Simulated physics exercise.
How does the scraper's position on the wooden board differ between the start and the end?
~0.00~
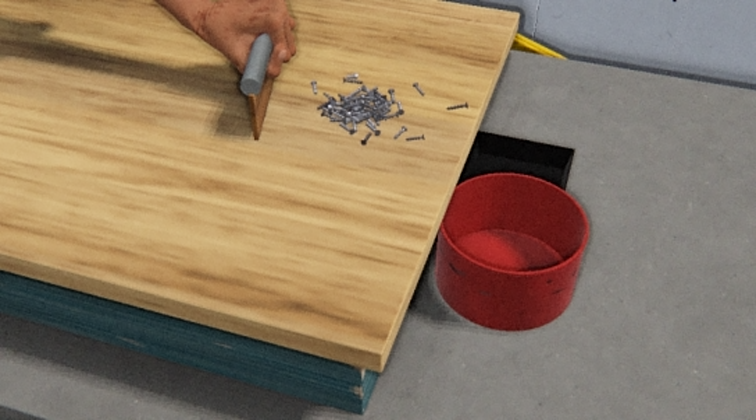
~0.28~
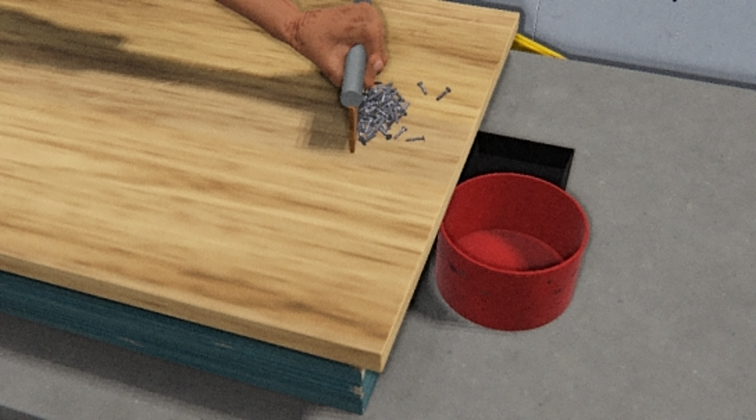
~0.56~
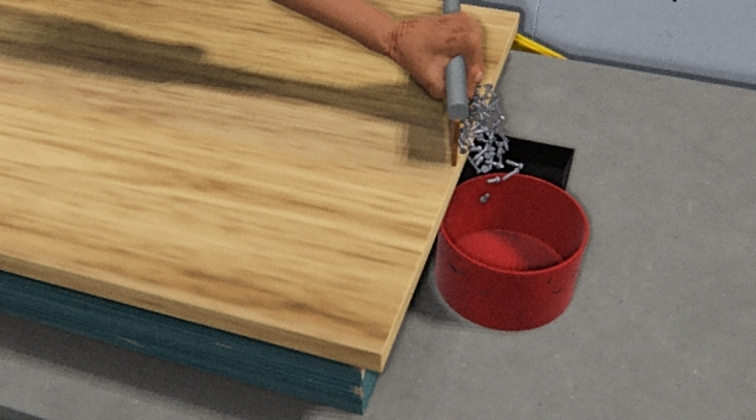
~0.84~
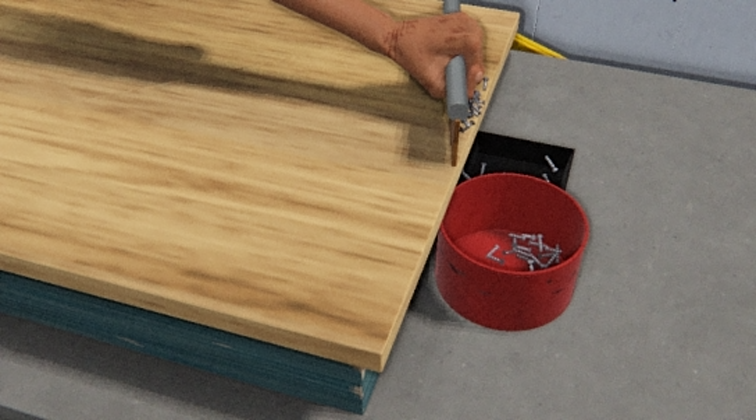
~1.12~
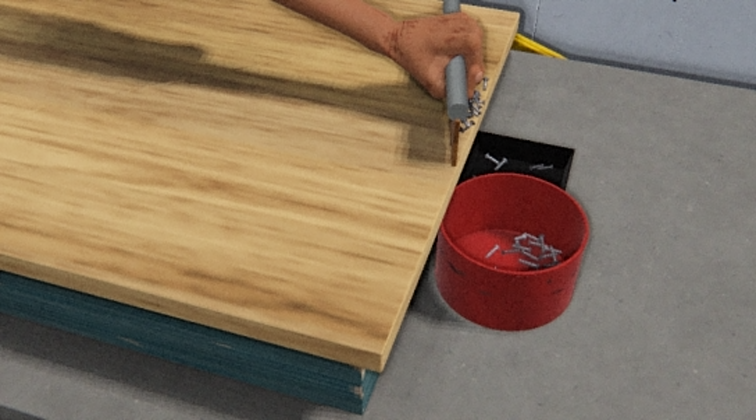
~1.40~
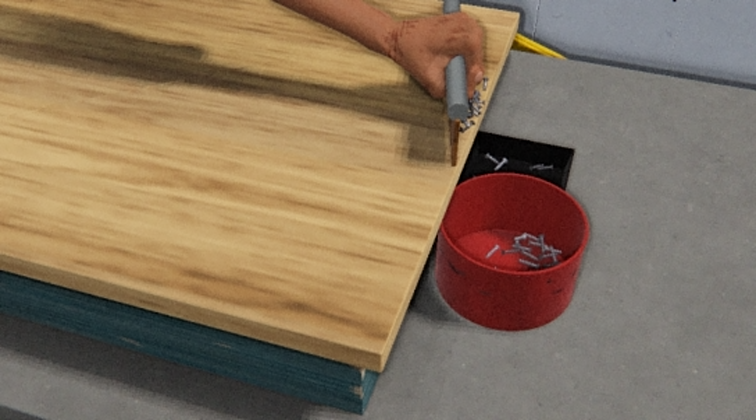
At the start the scraper is on the board to the left of the pile of screws. By the end it is farther right, resting at the board's right edge.
